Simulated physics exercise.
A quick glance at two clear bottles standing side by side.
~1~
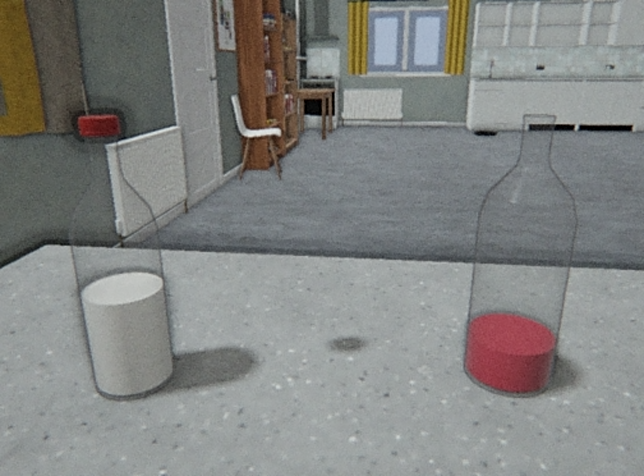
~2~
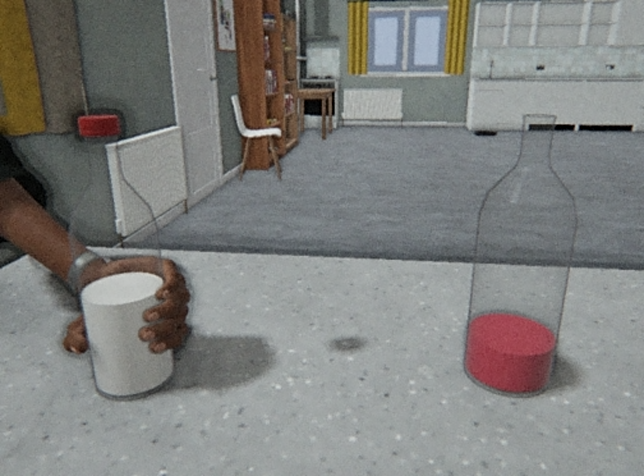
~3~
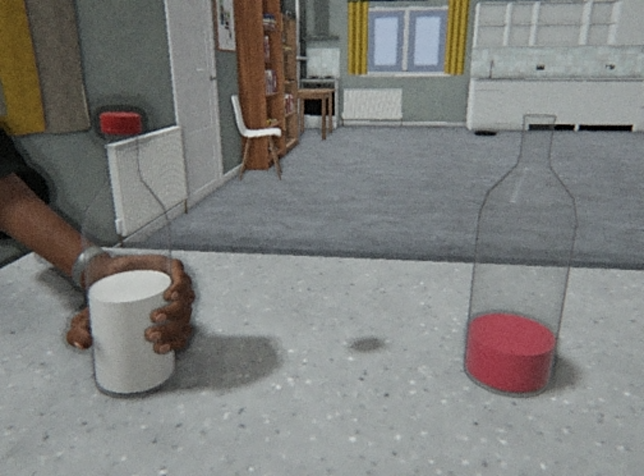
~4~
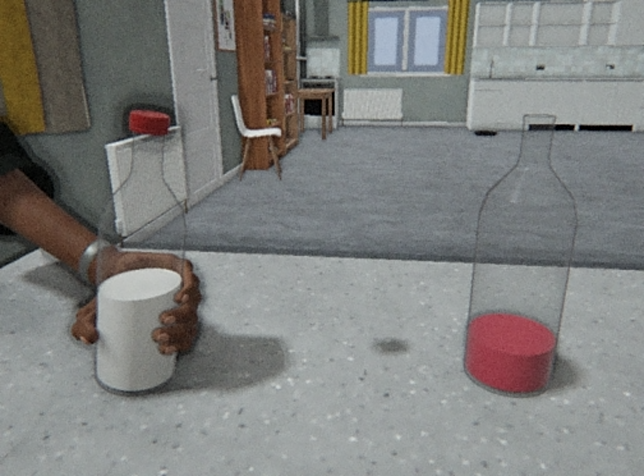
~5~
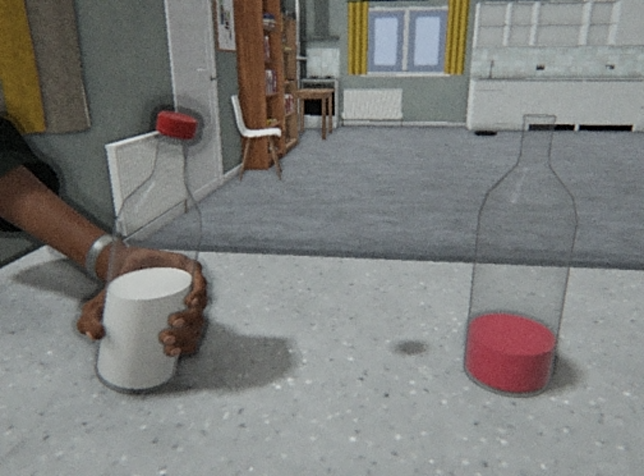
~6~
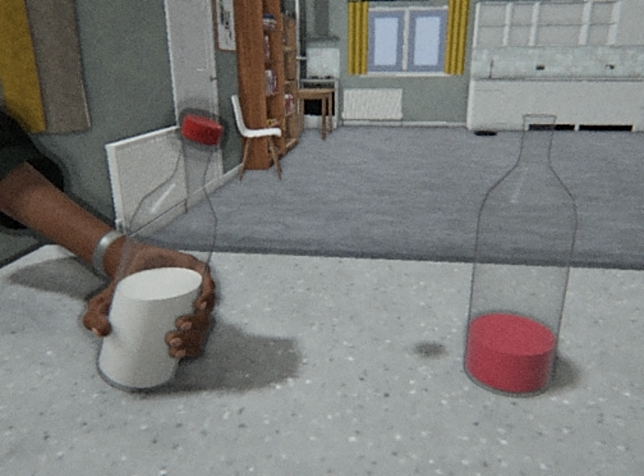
A hand reached in from the left, took hold of the capped bottle of white liquid and gradually leaned it to the right, while the open bottle with a little red liquid stood still.
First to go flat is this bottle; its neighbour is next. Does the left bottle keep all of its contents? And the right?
Left: Yes; right: Yes.
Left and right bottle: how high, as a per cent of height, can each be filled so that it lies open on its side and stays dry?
Roughly 24 % and 28 %.
Next, the left bottle is nearly down; left bottle, dry at the neck.
After that, the left bottle lies flat; left bottle, dry at the neck.
Finally, both lie flat; left bottle, dry at the neck; right bottle, dry at the neck.
